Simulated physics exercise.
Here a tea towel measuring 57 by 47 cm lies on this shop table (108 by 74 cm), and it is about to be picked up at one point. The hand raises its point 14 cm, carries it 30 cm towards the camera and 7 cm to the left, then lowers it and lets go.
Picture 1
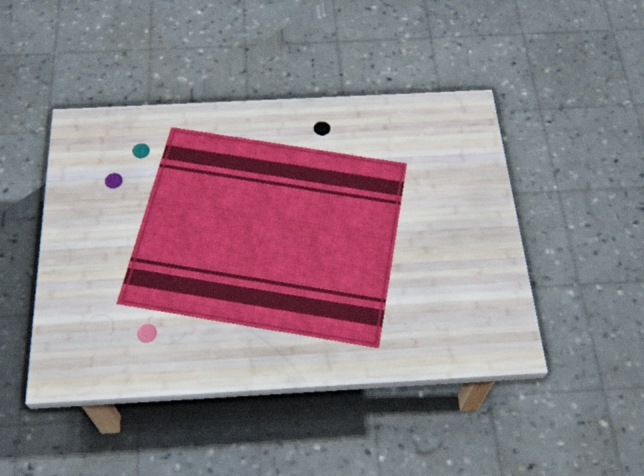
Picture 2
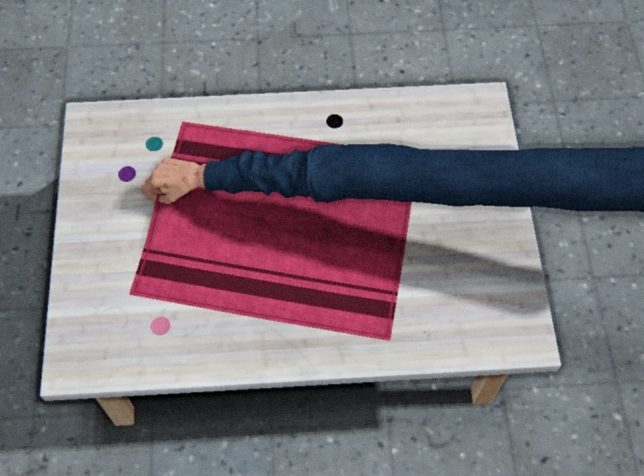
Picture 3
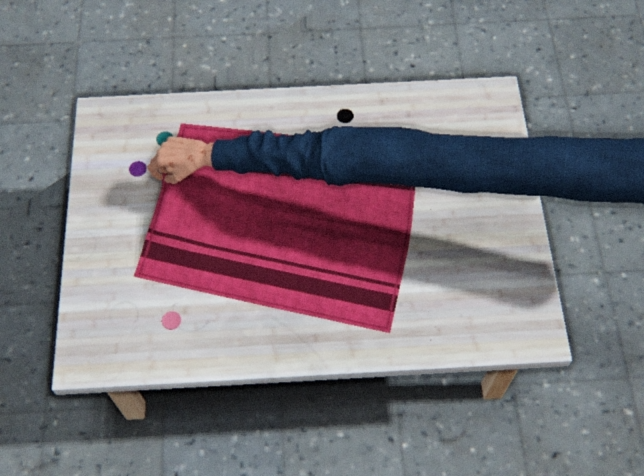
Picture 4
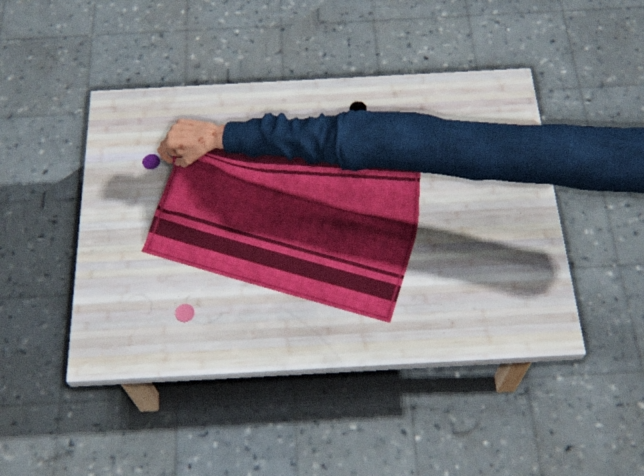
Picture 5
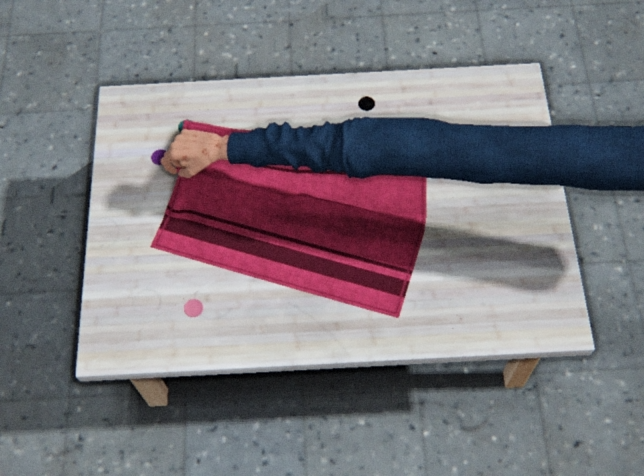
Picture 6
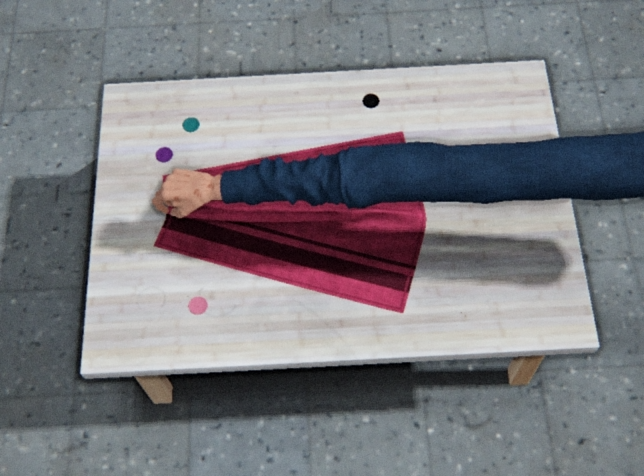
An arm in a dark blue sleeve reaches in from the right over a pale wooden table on a grey tiled floor, seen from above at an angle. A pink-red towel with dark stripes lies among teal, purple, black and pink discs. The hand grips its left edge, lifts it, then draws it towards the viewer, bunching the cloth into folds, while the camera drifts slightly, shifting the table right and up.
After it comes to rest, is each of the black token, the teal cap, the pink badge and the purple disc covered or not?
The black token stays uncovered, the teal cap stays uncovered, the pink badge gets covered, the purple disc still shows.
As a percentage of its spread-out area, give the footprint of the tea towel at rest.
Footprint at rest: Approx. 60 % of flat area.
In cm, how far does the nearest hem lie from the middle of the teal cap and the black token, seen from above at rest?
I'd put the first at about 24 cm and the second at about 16 cm.
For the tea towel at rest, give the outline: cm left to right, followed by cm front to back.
About 62 by 44 cm.
Next, 55 % of it is down, spanning 61 by 42 cm, above no small thing.
Then, 55 % of it is down, spanning 62 by 39 cm, above pink badge.
After that, 60 % of it is down, spanning 62 by 39 cm, above pink badge.
Later, 65 % of it is down, spanning 62 by 40 cm, above pink badge.
At the end, 60 % of it is down, spanning 62 by 44 cm, above pink badge.
